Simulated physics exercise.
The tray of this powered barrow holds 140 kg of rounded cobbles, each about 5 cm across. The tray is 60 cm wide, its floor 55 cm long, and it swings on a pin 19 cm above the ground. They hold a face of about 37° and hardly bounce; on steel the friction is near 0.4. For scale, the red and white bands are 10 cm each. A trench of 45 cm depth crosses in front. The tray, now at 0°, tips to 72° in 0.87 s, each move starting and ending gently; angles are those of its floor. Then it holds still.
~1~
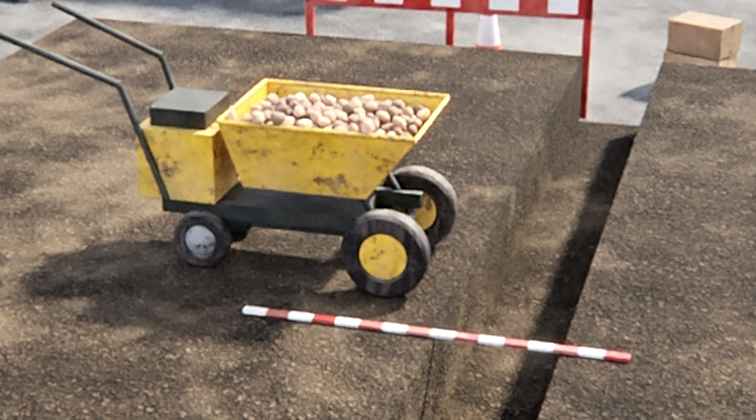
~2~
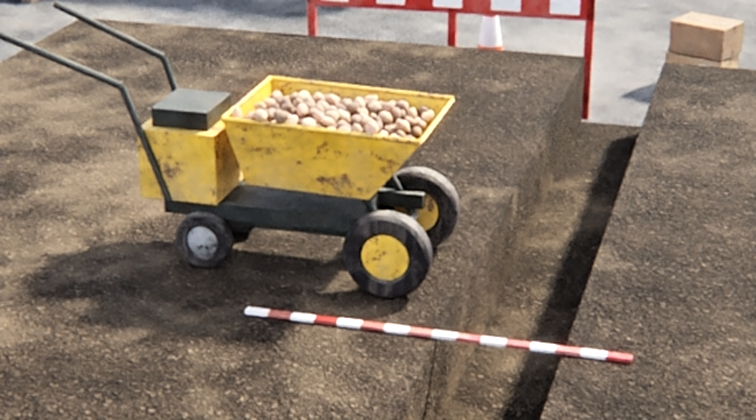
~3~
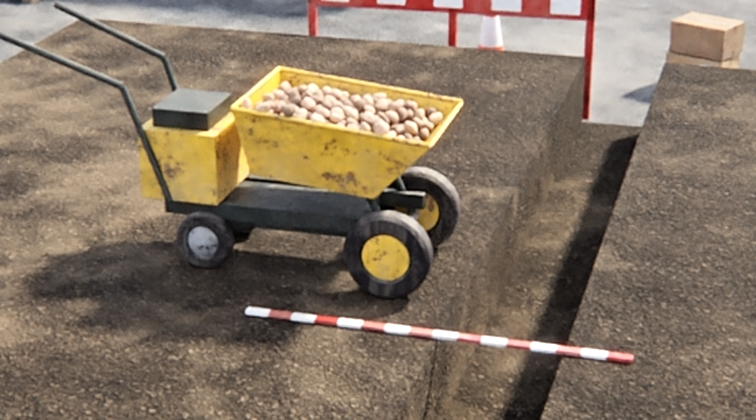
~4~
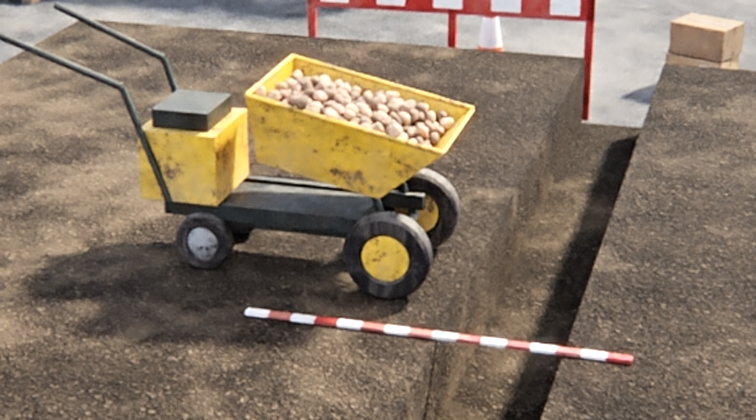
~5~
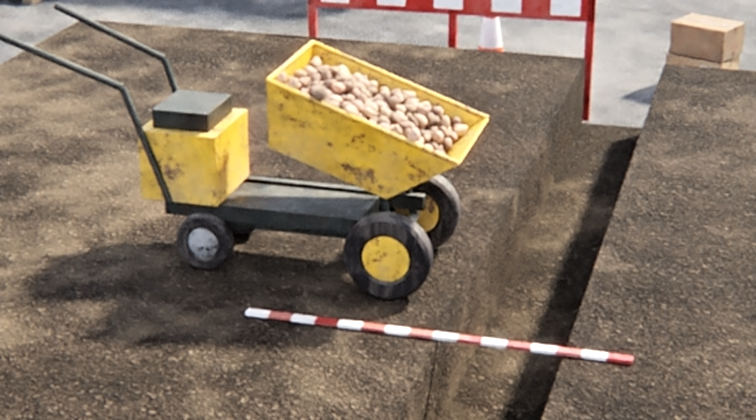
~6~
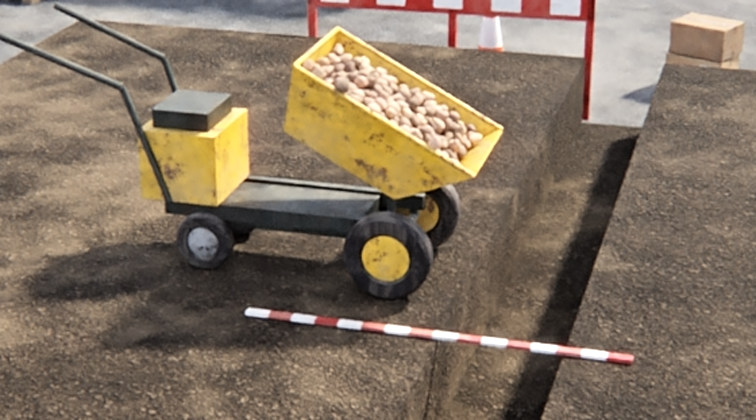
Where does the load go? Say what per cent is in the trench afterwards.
About 59 per cent.
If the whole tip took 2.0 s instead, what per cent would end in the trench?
In that case some 75 per cent.
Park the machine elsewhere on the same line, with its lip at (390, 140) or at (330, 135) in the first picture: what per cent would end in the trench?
First some 85, then 100 per cent.
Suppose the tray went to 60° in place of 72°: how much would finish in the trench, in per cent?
In that case some 50 per cent.
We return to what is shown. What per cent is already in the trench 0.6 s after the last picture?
Some 25 per cent.
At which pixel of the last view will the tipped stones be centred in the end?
Their middle is at about (573, 359).
Then, 0.3 s after the last picture the floor is at 61°, 100 % in the tray; the foremost stones are at (520, 205).
Then, 0.6 s after the last picture the floor is at 72°, 60 % in the tray, 25 % in the trench, 16 % past the trench; the foremost stones are at (638, 294).
Then, 1.0 s after the last picture the floor is at 72°, 20 % in the tray, 39 % in the trench, 41 % past the trench; the foremost stones are past the picture's edge.
Then, 2.9 s after the last picture the floor is at 72°, 0 % in the tray, 59 % in the trench, 41 % past the trench; the foremost stones are past the picture's edge.
